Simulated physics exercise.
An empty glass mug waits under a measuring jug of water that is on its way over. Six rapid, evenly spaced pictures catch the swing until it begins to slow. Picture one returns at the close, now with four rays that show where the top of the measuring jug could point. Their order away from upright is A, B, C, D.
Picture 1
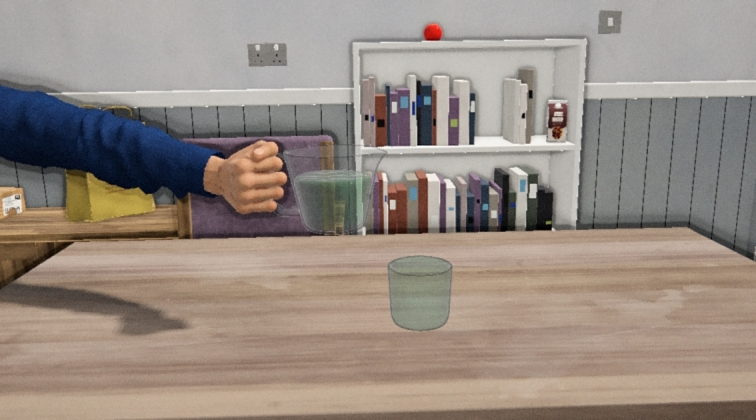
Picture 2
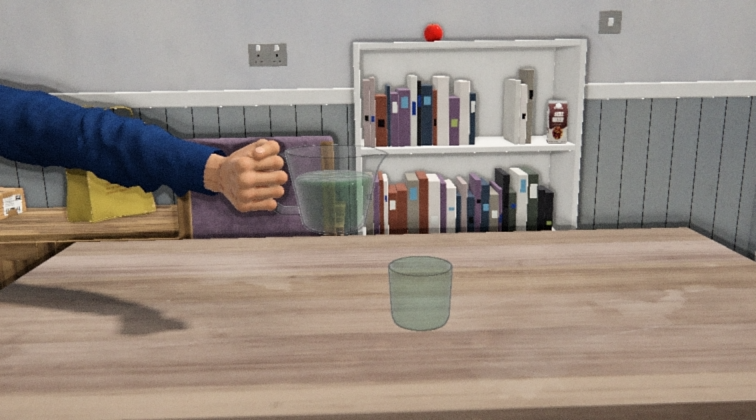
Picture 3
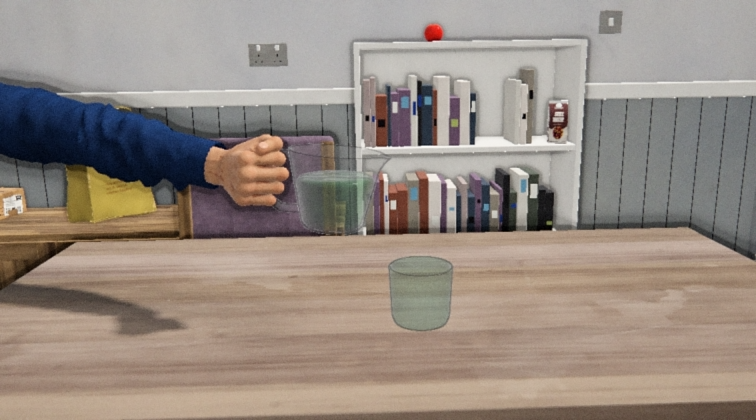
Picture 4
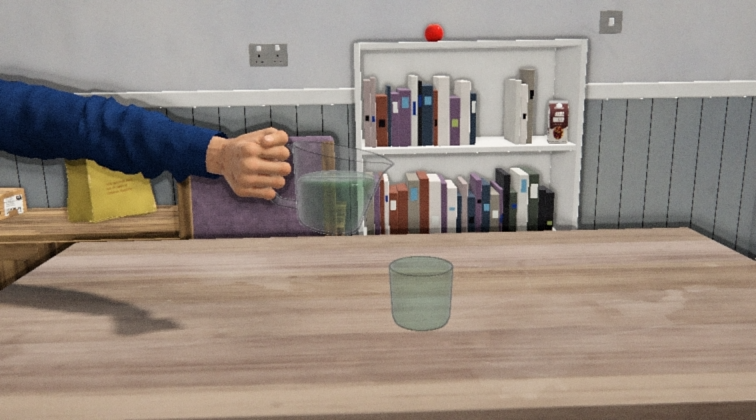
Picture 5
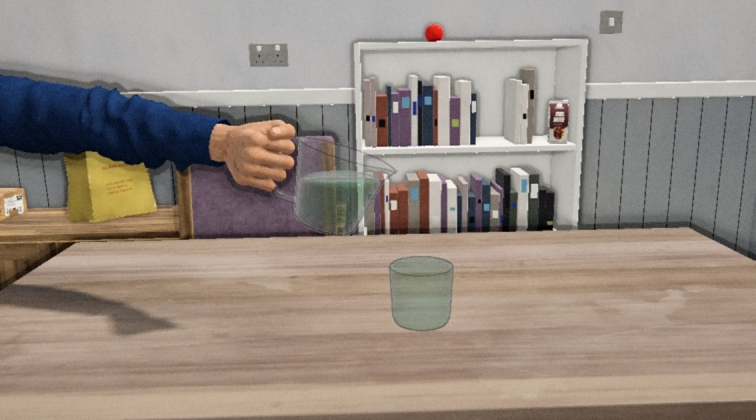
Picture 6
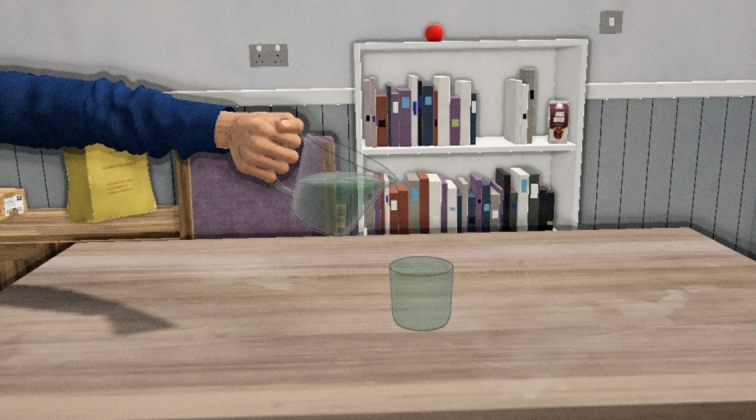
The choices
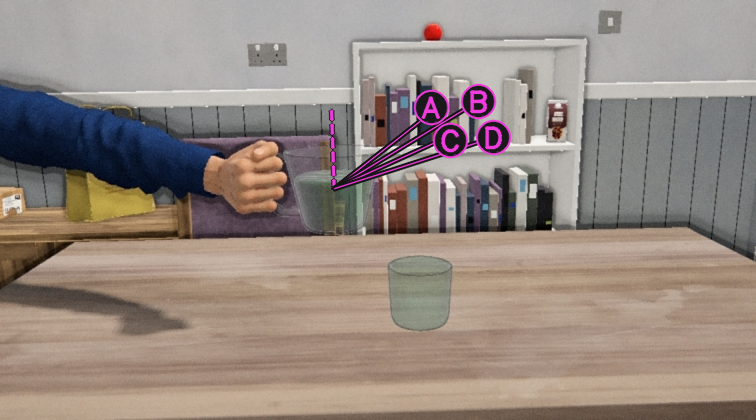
In the video, a hand in a blue sleeve holds a clear jug of water above and left of an empty glass on a wooden table, first keeping it nearly upright, then gradually tilting it toward the right.
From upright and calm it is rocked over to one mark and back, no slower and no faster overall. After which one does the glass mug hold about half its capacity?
The best tilt is B.
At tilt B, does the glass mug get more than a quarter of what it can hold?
Yes, clearly.
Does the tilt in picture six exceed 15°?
Yes.
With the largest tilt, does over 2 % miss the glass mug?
Yes.
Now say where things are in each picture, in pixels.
Upright, lip at (386, 152); rim of the glass mug round (420, 265); nothing has left yet.
Upright, lip at (387, 153); nothing has left yet.
Tipped about 5°, lip at (390, 157); nothing has left yet.
Tipped about 11°, lip at (393, 163); nothing has left yet.
Tipped about 19°, lip at (396, 171); nothing has left yet.
Tipped about 27°, lip at (398, 179); nothing has left yet.
On the marked copy, A at (420, 121); B at (463, 110); C at (433, 143); D at (477, 142).
With A, the glass mug ends with about 37 % of what it can hold.
With B, the glass mug ends with about 51 % of what it can hold.
With C, the glass mug ends with about 63 % of what it can hold; 6 % of the water is spilt.
With D, the glass mug ends with about 69 % of what it can hold; 13 % of the water is spilt.
